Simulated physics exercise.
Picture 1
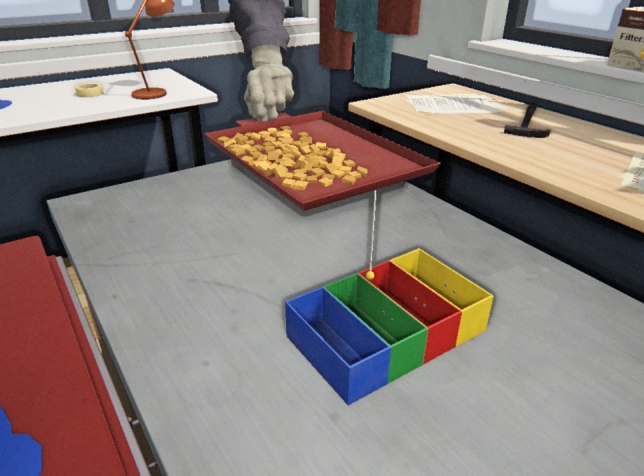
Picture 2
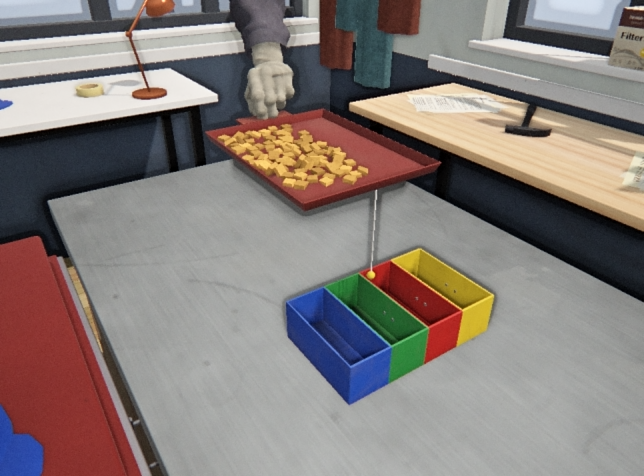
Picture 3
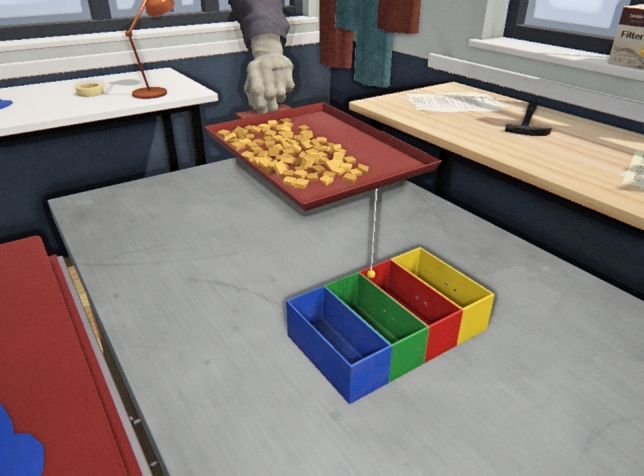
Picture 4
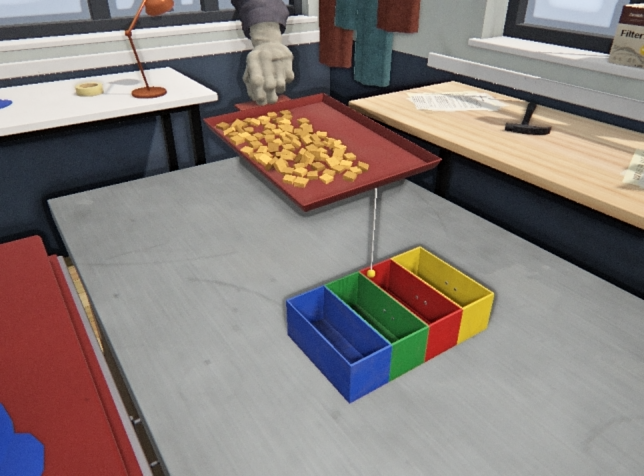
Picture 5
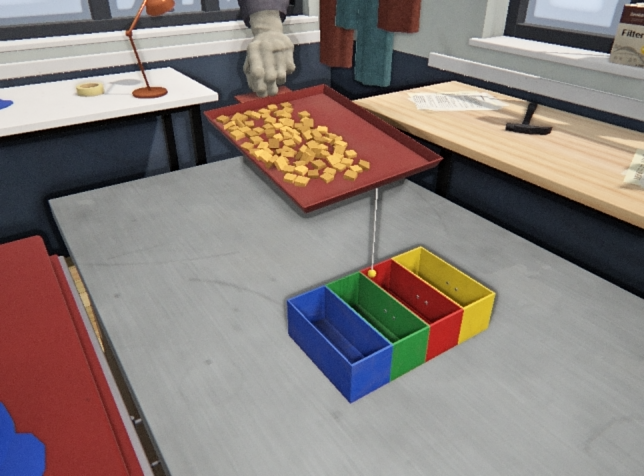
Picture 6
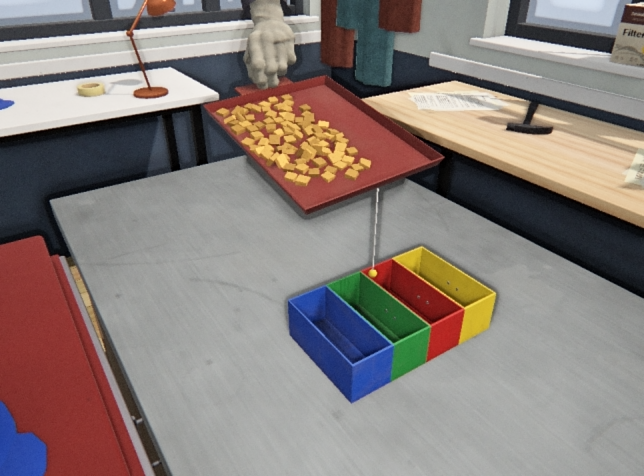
The clip opens on a red tray of loose golden cereal pieces, held level above blue, green, red and yellow compartments, with a bead hanging from its near end. A gloved hand at the far end rises slightly, and the tray gradually tips a little toward its near left corner.
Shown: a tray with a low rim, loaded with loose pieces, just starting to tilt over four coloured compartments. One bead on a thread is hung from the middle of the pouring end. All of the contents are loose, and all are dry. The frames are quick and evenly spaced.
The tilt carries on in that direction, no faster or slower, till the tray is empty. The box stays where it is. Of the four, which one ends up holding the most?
The blue one.
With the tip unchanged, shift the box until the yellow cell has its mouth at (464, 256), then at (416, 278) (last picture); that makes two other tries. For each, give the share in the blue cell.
First position: Some 20 %; second position: Some 60 %.
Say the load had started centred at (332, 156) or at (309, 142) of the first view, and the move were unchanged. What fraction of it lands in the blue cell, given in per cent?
In order, about 60 and 50 in a hundred.
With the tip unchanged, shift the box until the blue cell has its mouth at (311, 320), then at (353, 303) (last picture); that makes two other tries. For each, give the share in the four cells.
Estimate: 100 % first, 30 % second.
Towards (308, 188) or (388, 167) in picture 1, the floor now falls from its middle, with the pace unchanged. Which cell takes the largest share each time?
First aim: That blue cell. Second aim: That yellow cell.
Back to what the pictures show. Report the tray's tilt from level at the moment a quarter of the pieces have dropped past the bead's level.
The tilt then is about 65°.
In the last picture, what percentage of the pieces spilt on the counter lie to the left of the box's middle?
Roughly 100 percent.
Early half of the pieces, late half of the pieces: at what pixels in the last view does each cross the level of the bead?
About (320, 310), and after that about (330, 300).
Soon after the last picture, tray tipped steeply; most on the tray; a stray few in the blue cell; a stray few in the green cell; a small part falling or outside the box.
A little later, tray tipped right over; a stray few on the tray; about half in the blue cell; a small part in the green cell; a stray few in the red cell; about a third falling or outside the box.
Later still, tray tipped past a quarter turn; about half in the blue cell; about a quarter in the green cell; a stray few in the red cell; about a quarter falling or outside the box.
At rest, tray tipped past a quarter turn; about half in the blue cell; about a quarter in the green cell; a stray few in the red cell; none in the yellow cell; about a quarter outside the box.
